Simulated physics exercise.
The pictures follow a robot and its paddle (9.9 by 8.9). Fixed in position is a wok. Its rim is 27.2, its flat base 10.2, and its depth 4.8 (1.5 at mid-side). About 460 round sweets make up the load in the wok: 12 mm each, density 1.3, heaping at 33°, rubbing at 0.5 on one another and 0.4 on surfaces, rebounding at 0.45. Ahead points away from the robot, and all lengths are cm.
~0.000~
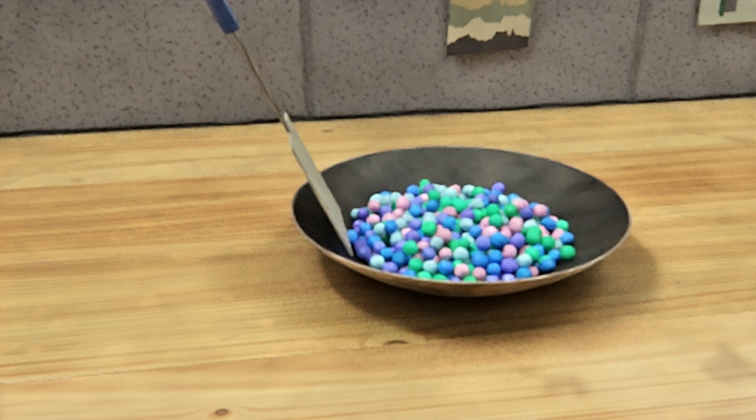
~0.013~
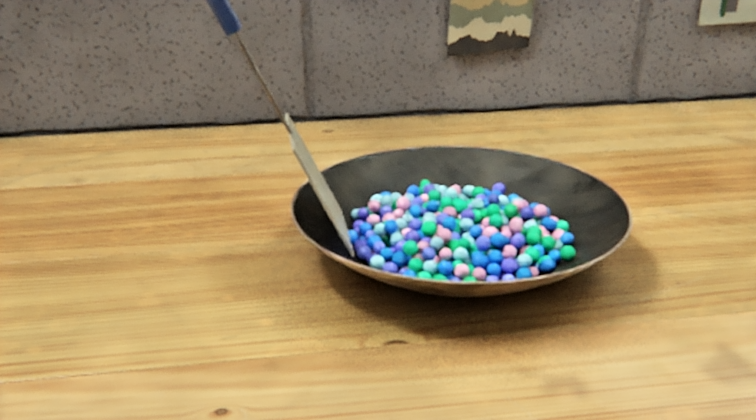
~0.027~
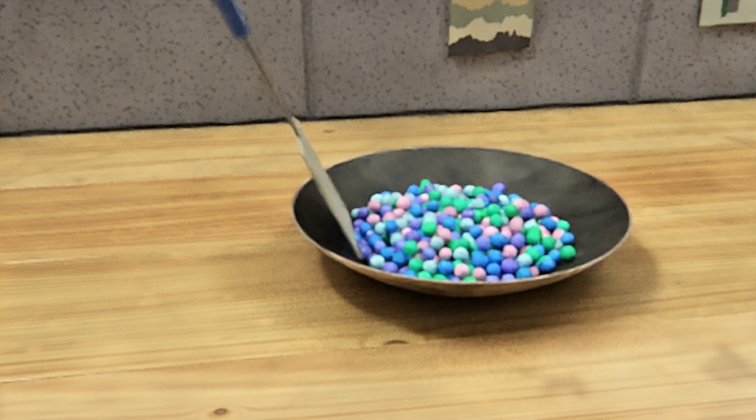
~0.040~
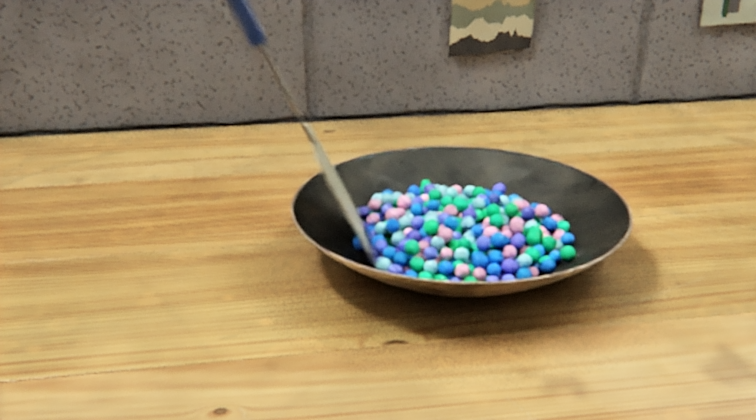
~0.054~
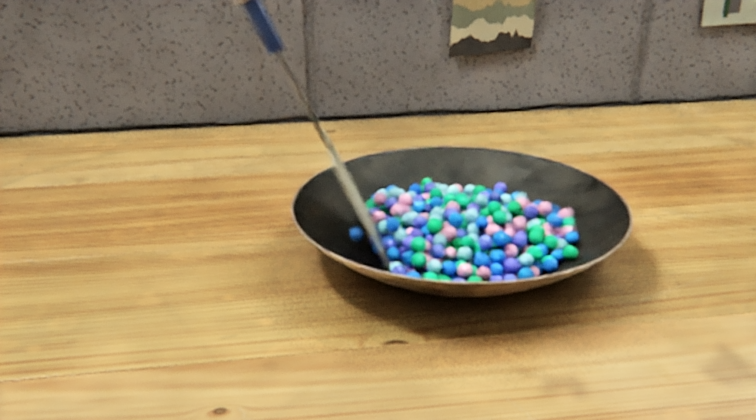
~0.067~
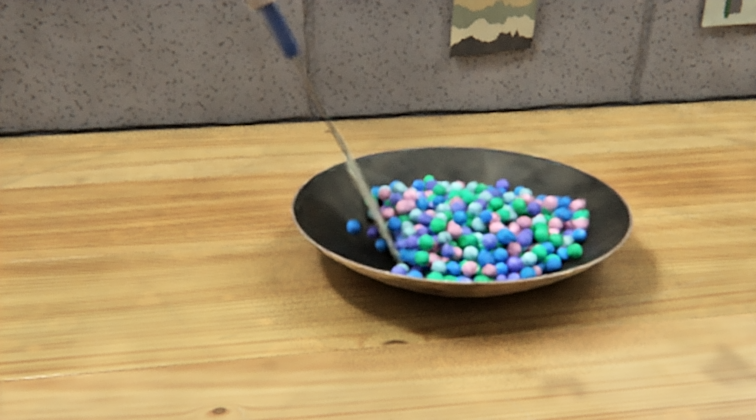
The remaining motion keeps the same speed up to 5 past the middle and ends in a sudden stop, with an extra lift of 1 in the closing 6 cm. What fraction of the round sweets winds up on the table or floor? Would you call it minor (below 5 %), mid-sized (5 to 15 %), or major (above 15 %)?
I would call it major.
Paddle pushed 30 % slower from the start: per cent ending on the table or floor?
Estimate: Near 10 %.
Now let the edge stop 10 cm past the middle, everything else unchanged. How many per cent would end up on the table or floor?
About 50 %.
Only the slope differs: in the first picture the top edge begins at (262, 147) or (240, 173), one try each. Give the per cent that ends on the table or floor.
I'd say near 15 per cent for the first and near 15 per cent for the second.
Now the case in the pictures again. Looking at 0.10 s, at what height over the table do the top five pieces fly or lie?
I'd say close to 5 cm on average.
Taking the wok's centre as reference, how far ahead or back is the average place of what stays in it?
Roughly 5.0 centimetres ahead.
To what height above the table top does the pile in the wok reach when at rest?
Peak at rest, approximately 6.0 centimetres.
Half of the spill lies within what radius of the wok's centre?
Some 22 centimetres.
After 0.10 s, sloping 65°, highest piece 6 above the table; 459 in the wok.
After 0.14 s, sloping 65°, highest piece 6 above the table; 458 in the wok, 1 on the blade or in flight.
After 0.36 s, sloping 65°, highest piece 6 above the table; 372 in the wok, 79 on the table or floor, 8 on the blade or in flight.
After 1.41 s, sloping 65°, highest piece 6 above the table; 369 in the wok, 90 on the table or floor.
At rest, 369 in the wok, 90 on the table or floor. That is 20 % on the table or floor.
